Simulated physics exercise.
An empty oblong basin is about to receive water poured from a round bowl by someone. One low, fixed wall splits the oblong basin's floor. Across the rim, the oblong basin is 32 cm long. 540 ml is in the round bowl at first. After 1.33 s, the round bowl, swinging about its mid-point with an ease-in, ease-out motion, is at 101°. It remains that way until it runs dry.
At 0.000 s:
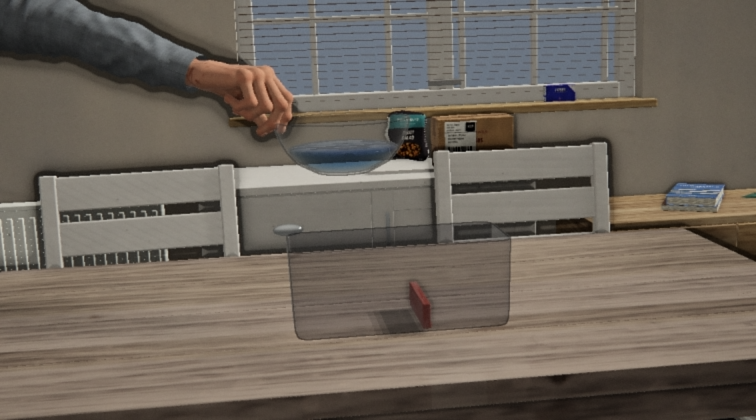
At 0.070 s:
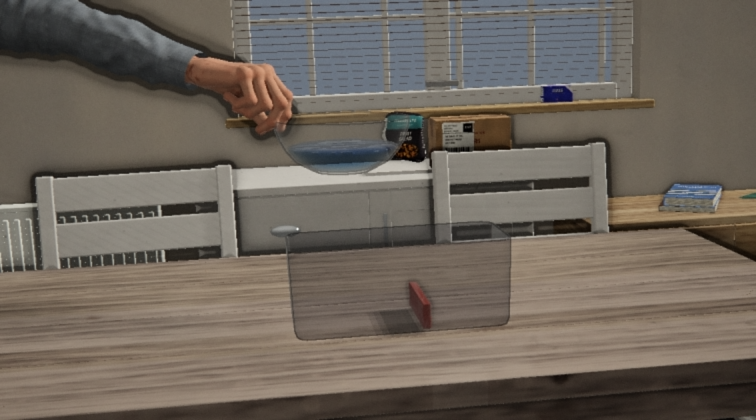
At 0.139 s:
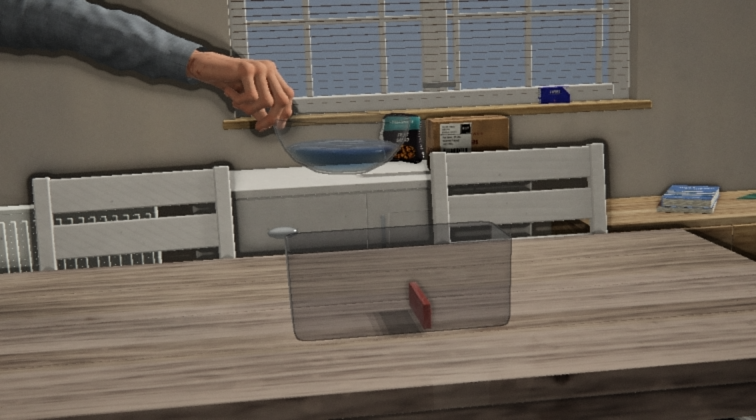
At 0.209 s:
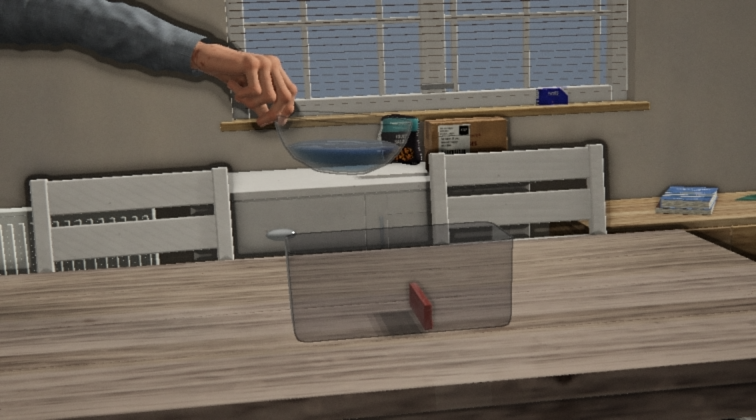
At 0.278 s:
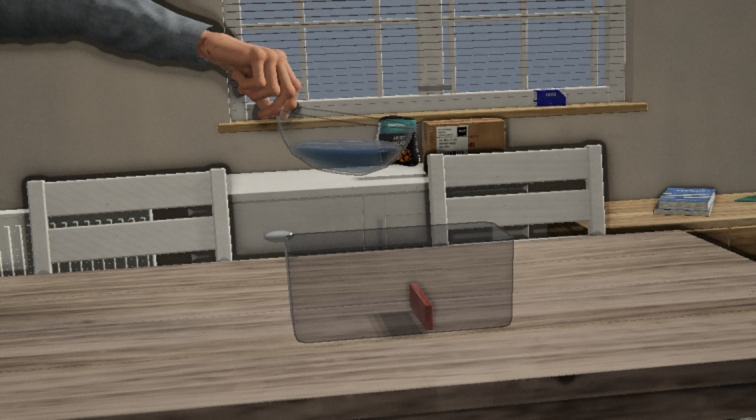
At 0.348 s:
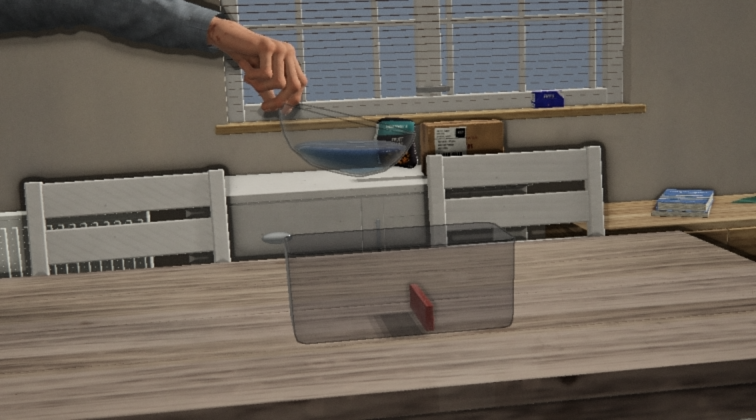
In a room with a wooden table, a hand held a round bowl of blue liquid above a clear oblong basin with a small red block inside, then gradually tilted the bowl down toward the right.
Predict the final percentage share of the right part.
Right part: About 78 %.
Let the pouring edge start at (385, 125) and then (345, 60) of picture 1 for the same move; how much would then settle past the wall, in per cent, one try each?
Roughly 45 per cent the first time and 5 per cent the second.
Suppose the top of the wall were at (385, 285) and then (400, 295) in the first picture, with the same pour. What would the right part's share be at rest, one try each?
The first try gives 95 percent and the second 90 percent.
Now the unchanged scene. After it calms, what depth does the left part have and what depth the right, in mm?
Left part about 4 mm deep, right part about 28 mm deep.
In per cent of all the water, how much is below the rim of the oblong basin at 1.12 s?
Some 94 per cent.
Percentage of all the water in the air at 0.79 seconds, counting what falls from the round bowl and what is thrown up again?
About 30 per cent.
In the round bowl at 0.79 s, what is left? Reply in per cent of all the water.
I'd put it near 48 percent.
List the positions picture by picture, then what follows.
Tilt 0°; pouring edge (408, 117); surface from (287, 149) to (398, 143); the oblong basin's rim runs from (288, 245) to (501, 231); the wall's top is at (419, 294), in the first frame.
Tilt 1°; pouring edge (408, 117); surface from (286, 148) to (397, 143), in the second frame.
Tilt 3°; pouring edge (409, 119); surface from (286, 147) to (397, 143), in the third frame.
Tilt 6°; pouring edge (411, 123); surface from (287, 146) to (399, 145), in the fourth frame.
Tilt 11°; pouring edge (412, 128); surface from (289, 146) to (401, 145), in the fifth frame.
Tilt 16°; pouring edge (413, 134); surface from (293, 146) to (405, 145), in the sixth frame.
After 0.79 s the tilt is 66° and 49 per cent is still to pour, 0 is left of the wall and 21 right of it.
After 1.12 s the tilt is 95° and 1 per cent is still to pour, 17 is left of the wall and 77 right of it.
After 1.46 s the tilt is 101° and 0 per cent is still to pour, 21 is left of the wall and 78 right of it.
After 1.83 s the tilt is 101° and 0 per cent is still to pour, 22 is left of the wall and 78 right of it.
In the end 22 per cent lies left of the wall, 78 right of it and 0 outside.
